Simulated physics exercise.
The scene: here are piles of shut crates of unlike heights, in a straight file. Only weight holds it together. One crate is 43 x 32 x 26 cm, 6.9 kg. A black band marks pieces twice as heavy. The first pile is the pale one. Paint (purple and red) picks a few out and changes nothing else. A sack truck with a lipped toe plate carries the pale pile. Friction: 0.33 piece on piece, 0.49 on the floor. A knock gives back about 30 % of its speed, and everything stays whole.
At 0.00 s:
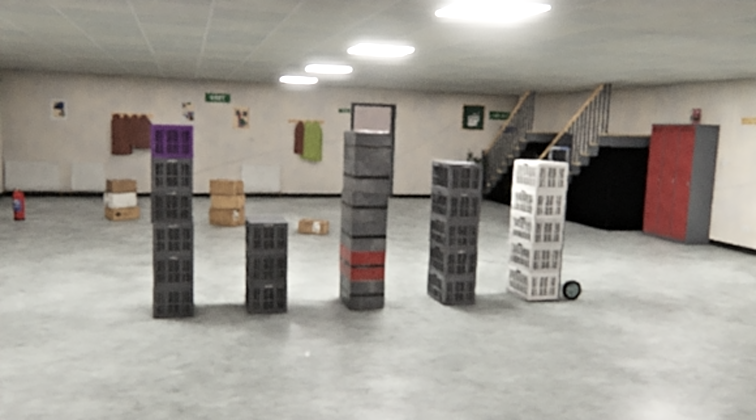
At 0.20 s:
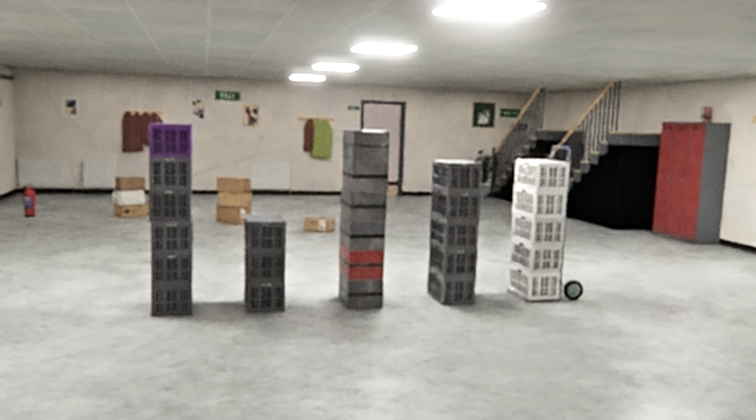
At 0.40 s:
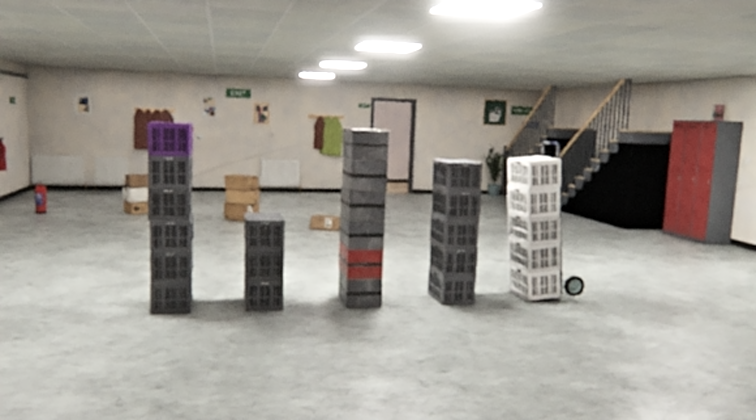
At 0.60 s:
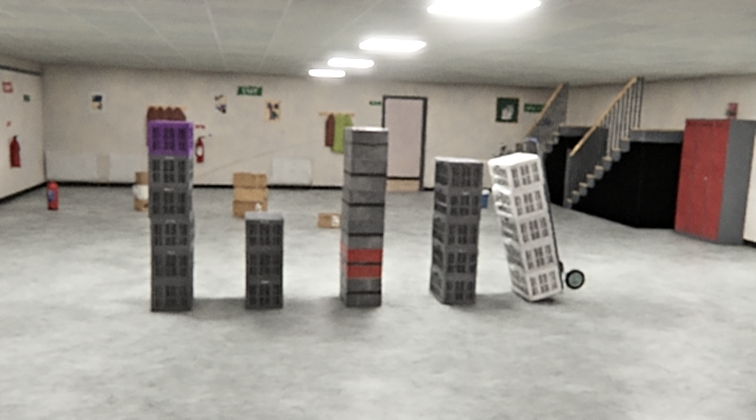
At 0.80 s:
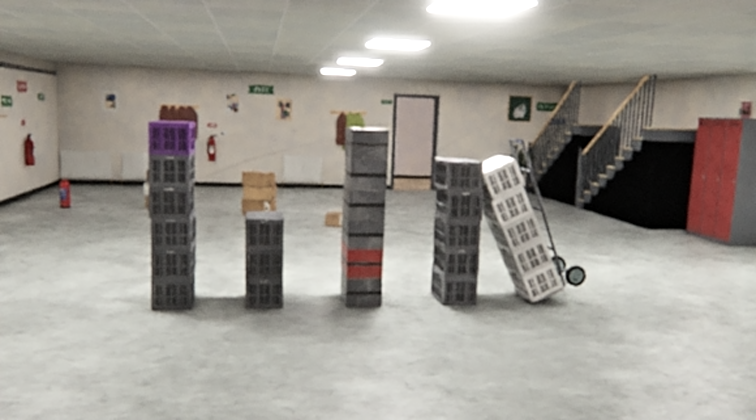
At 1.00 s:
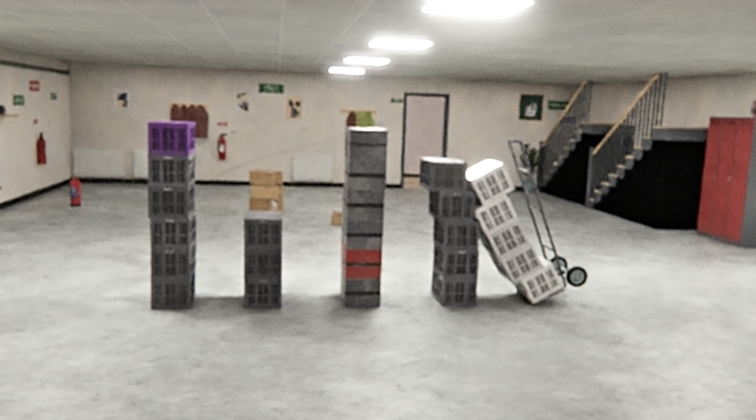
The white crate stack on the sack truck tilts left and pushes the neighbouring dark stack's top crates.
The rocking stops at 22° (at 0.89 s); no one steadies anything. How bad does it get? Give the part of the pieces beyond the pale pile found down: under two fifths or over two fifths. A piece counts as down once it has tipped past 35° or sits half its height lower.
The part is more than two fifths.
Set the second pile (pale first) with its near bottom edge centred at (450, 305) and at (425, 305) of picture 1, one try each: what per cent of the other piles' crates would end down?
First 80, then 0 per cent.
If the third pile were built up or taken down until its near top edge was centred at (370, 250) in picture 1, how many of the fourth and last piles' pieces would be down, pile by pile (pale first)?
Then fourth 0, last 0.
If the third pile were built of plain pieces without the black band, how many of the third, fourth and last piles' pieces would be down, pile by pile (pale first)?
In that case third 6, fourth 3, last 5.
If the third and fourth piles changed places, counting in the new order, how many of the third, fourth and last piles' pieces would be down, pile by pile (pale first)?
In that case third 1, fourth 0, last 0.
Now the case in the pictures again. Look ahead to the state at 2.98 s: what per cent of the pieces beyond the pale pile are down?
By then 55 per cent.
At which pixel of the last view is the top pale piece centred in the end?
Near (405, 238).
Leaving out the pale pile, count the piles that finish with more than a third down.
3 in all.
After 1.92 s, 5 of the pale pile down; 3 of the 20 other crates down; red crate leaning 4°.
After 2.98 s, 5 of the pale pile down; 11 of the 20 other crates down; red crate leaning 42°, 16 cm lower; purple crate leaning 8°.
At rest (5.1 s), 5 of the pale pile down; 14 of the 20 other crates down; purple crate on its side; red crate leaning 43°, 18 cm lower. That is 70 per cent. As the last picture would show them, middles, purple crate near (91, 246), red crate near (302, 279).
